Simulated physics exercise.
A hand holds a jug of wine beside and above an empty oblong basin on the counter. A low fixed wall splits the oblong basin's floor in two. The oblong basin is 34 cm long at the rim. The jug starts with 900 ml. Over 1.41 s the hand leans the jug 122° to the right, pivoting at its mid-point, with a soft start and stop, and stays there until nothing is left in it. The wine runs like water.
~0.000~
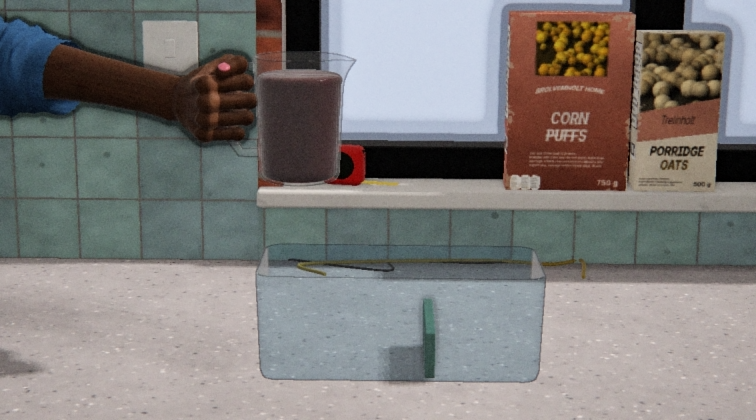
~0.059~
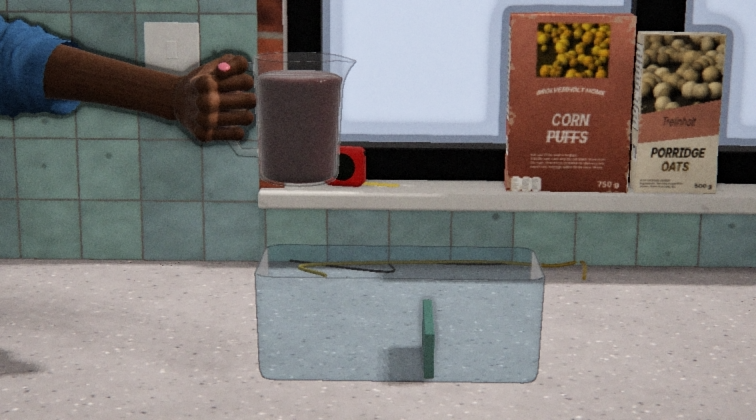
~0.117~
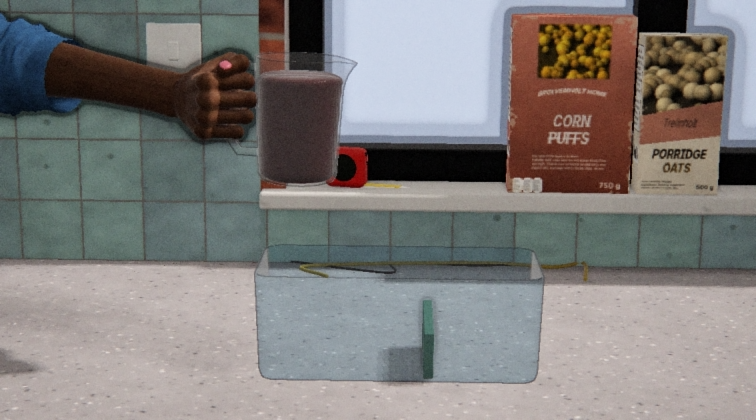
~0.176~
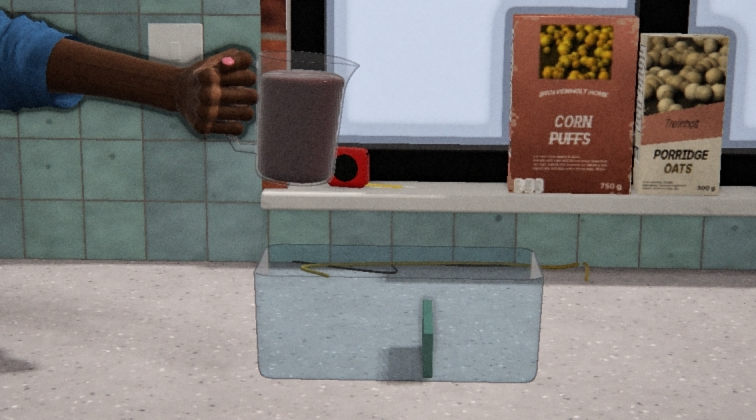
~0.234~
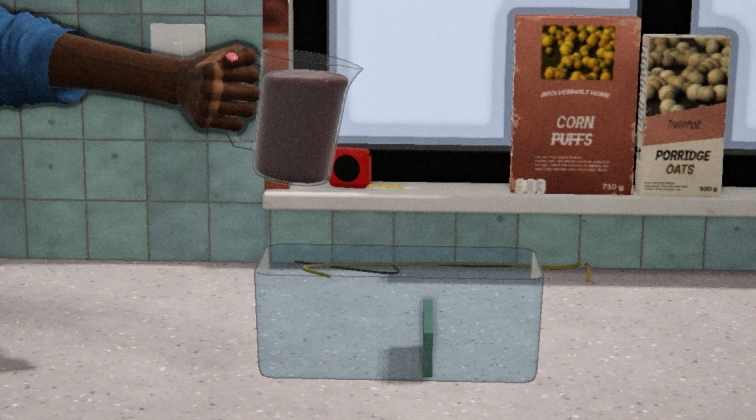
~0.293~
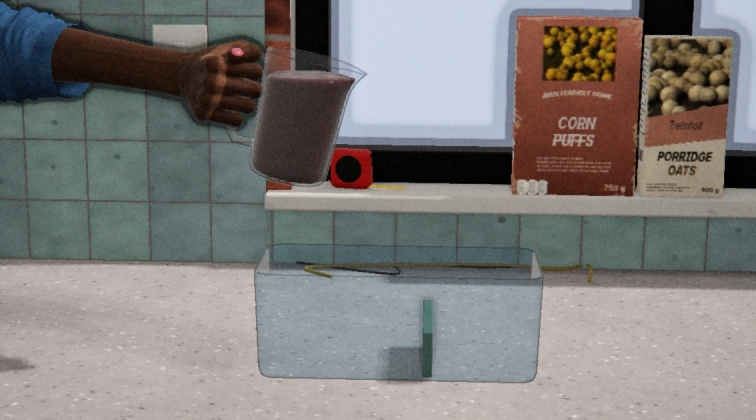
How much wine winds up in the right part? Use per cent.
About 54 per cent.
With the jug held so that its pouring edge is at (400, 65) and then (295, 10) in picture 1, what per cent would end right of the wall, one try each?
In turn about 90 and 5 per cent.
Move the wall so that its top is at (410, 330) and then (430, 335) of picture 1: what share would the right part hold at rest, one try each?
In turn about 75 and 55 per cent.
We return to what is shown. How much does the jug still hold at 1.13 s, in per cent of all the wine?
About 20 per cent.
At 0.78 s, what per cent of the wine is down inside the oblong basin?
Some 4 per cent.
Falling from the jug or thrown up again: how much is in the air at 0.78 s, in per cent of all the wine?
Some 16 per cent.
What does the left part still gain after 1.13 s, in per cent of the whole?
About 30 per cent.
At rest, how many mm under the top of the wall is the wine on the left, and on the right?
Some 44 mm on the left and 30 mm on the right.
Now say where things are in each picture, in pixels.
It leans 0°; its right rim is at (356, 59); the wine meets the walls at (258, 75) and (344, 76); the oblong basin's rim runs from (261, 261) to (540, 264); the wall's top is at (429, 317), in the first frame.
It leans 1°; its right rim is at (356, 60); the wine meets the walls at (258, 75) and (343, 77), in the second frame.
It leans 2°; its right rim is at (357, 62); the wine meets the walls at (259, 75) and (344, 78), in the third frame.
It leans 5°; its right rim is at (360, 64); the wine meets the walls at (261, 74) and (346, 78), in the fourth frame.
It leans 8°; its right rim is at (363, 68); the wine meets the walls at (264, 75) and (349, 77), in the fifth frame.
It leans 13°; its right rim is at (367, 73); the wine meets the walls at (266, 76) and (355, 78), in the sixth frame.
After 0.78 s the tilt is 71° and 80 per cent is still to pour, 1 is left of the wall and 4 right of it.
After 1.13 s the tilt is 111° and 19 per cent is still to pour, 14 is left of the wall and 45 right of it.
After 1.51 s the tilt is 122° and 0 per cent is still to pour, 44 is left of the wall and 54 right of it.
After 1.91 s the tilt is 122° and 0 per cent is still to pour, 44 is left of the wall and 54 right of it.
In the end 44 per cent lies left of the wall, 54 right of it and 2 outside.
